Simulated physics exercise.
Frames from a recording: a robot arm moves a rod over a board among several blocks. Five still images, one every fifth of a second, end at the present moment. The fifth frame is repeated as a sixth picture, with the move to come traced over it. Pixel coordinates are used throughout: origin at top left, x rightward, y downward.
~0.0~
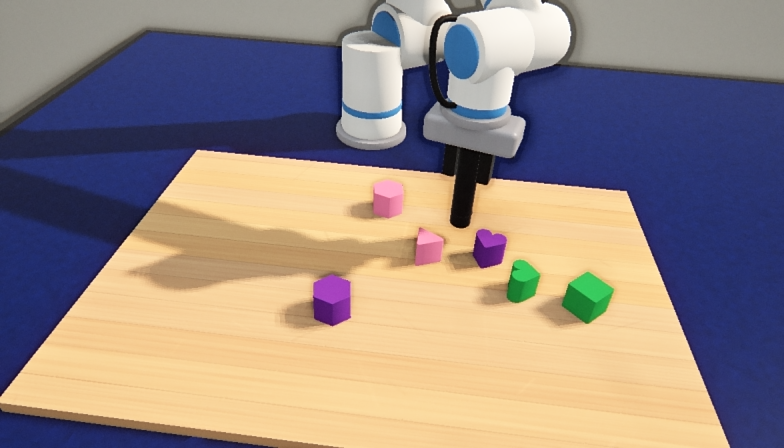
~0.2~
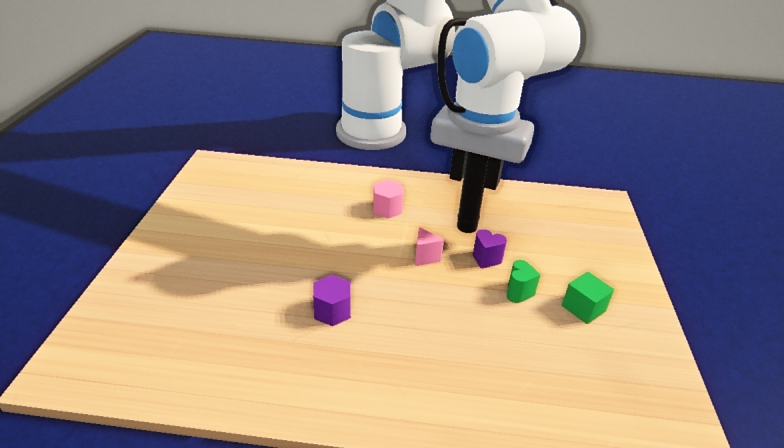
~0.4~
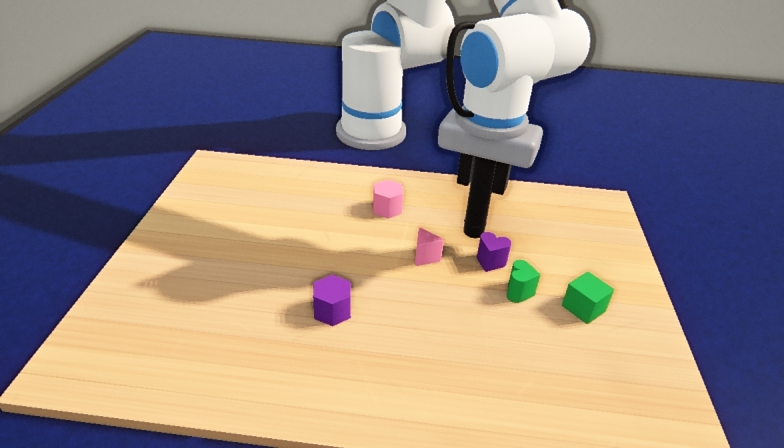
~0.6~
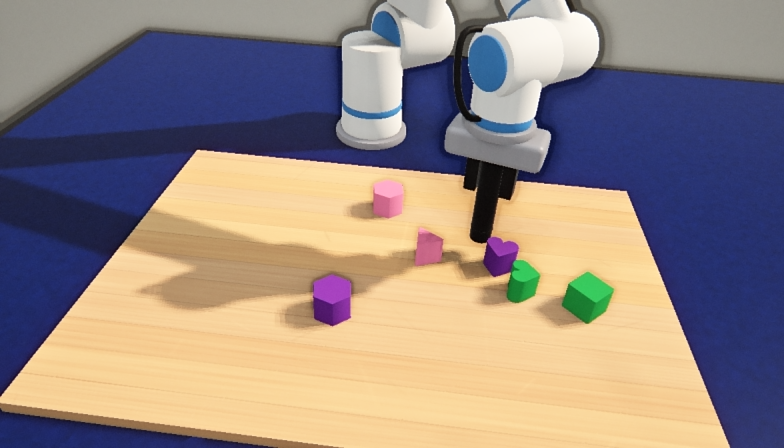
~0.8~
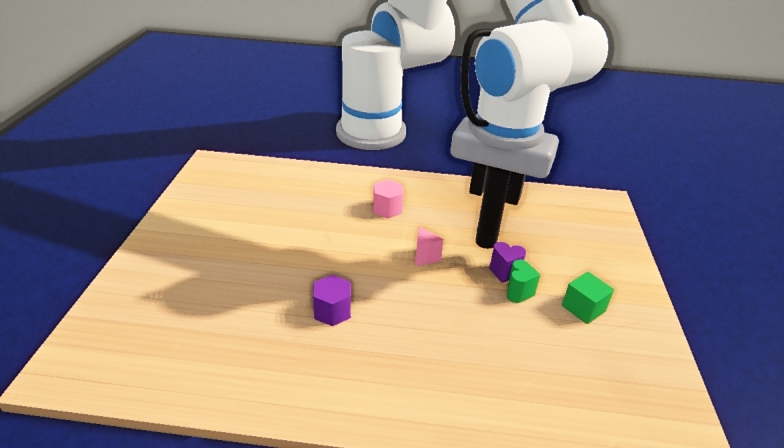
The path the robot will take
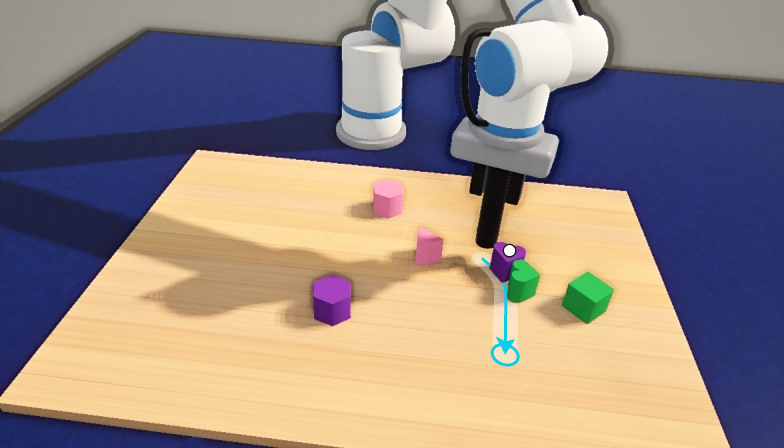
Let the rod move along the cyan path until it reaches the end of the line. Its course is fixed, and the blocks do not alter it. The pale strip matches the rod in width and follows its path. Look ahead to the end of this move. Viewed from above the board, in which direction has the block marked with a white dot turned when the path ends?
Prediction: Counterclockwise.
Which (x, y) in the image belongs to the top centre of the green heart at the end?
The middle of its upper face will lie at (545, 281).
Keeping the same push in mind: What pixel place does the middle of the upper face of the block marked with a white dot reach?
In the picture, it is at (536, 263).
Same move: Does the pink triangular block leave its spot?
Going by the path, no.
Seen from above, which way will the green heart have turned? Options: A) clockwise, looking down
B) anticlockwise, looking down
A: Clockwise, looking down.
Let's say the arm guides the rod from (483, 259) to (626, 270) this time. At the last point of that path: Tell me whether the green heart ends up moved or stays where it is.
It will end up elsewhere.
The drawn path runs from (483, 259) via (505, 286) and (506, 318), ending at (505, 355); the dot is on the purple heart.
The first path, step by step. One third of the way, rod (509, 270); purple heart (536, 263), turned 75° anticlockwise; green heart (545, 280), turned 75° clockwise.
Two thirds of the way, rod (510, 302); purple heart (536, 263), turned 80° anticlockwise; green heart (545, 281), turned 75° clockwise.
At the end, rod (509, 338); pink triangular block not moved; purple heart (536, 263), turned 80° anticlockwise; green heart (545, 281), turned 75° clockwise.
